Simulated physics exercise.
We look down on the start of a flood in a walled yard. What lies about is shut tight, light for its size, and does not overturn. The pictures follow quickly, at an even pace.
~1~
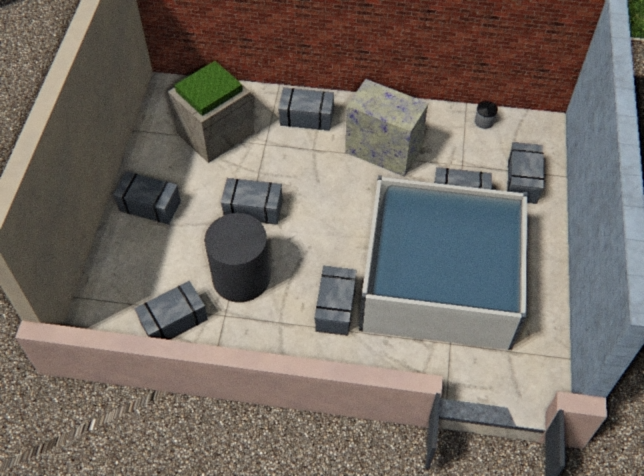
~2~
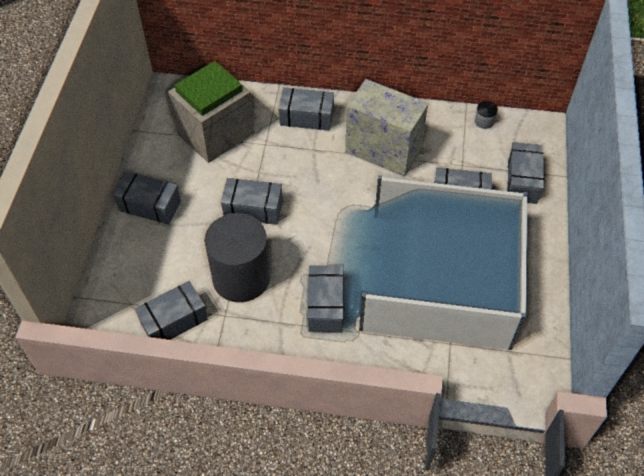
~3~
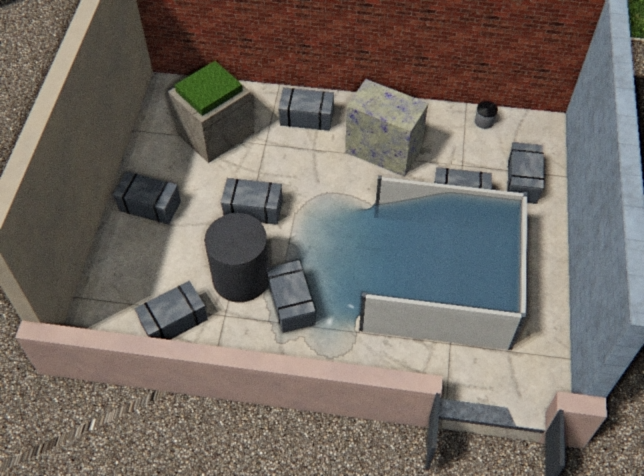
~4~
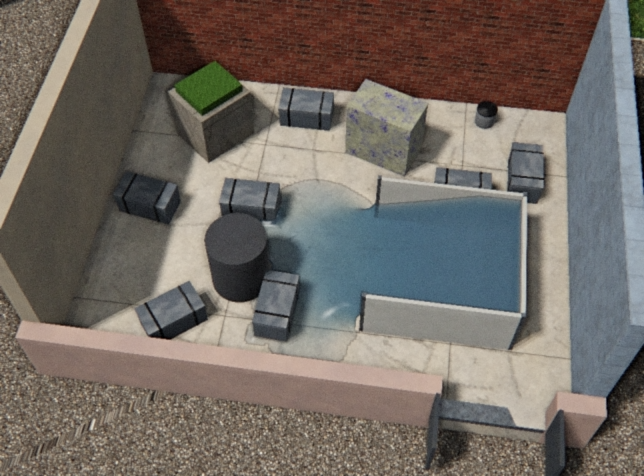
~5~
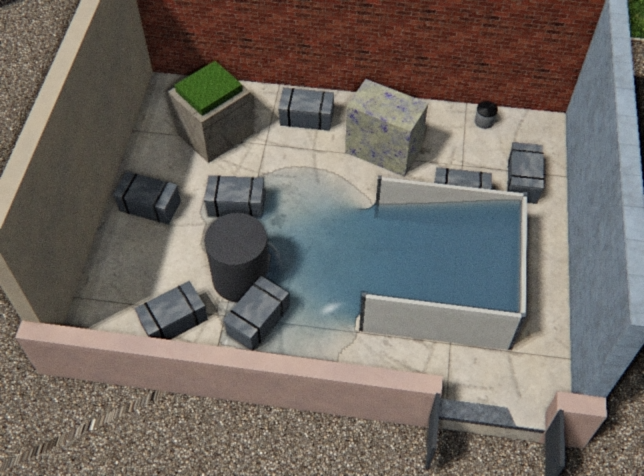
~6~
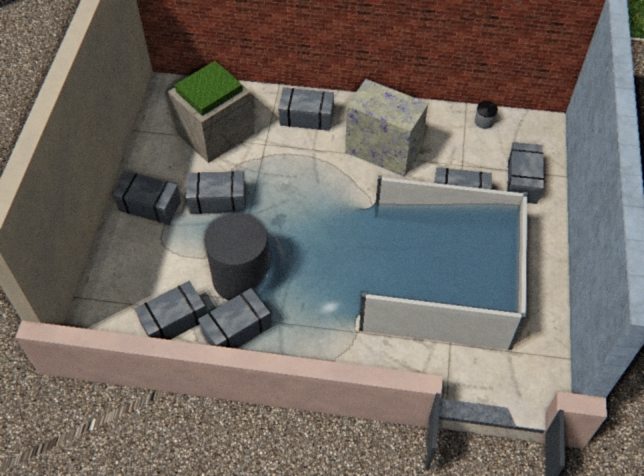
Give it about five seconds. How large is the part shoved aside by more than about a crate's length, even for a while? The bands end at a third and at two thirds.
That comes to one to two thirds.
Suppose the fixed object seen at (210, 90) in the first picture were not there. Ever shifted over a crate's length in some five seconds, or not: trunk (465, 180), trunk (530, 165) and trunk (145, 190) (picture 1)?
One after the other: Not that far, never so far, moved that far.
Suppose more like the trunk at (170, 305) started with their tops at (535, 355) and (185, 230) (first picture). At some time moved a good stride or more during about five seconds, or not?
As listed: Under that, that far or more.
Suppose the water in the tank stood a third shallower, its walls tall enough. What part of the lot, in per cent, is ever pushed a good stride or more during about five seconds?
About 50 per cent.
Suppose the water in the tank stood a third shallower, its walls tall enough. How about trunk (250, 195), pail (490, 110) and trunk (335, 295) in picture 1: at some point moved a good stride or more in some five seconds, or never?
In turn: Yes, no, shifted that much.
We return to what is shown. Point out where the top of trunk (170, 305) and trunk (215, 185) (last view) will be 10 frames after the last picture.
At about (117, 231) and (185, 156).
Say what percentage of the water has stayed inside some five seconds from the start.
Near 100 in a hundred.
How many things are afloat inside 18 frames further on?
That makes 5.
A moment on, 2 of 8 are well off their spots; 2 afloat.
Next, 3 of 8 are well off their spots; 3 afloat.
Later, 4 of 8 are well off their spots; 5 afloat.
In the end, 4 of 8 are well off their spots, and 4 have been at some point; 5 afloat.
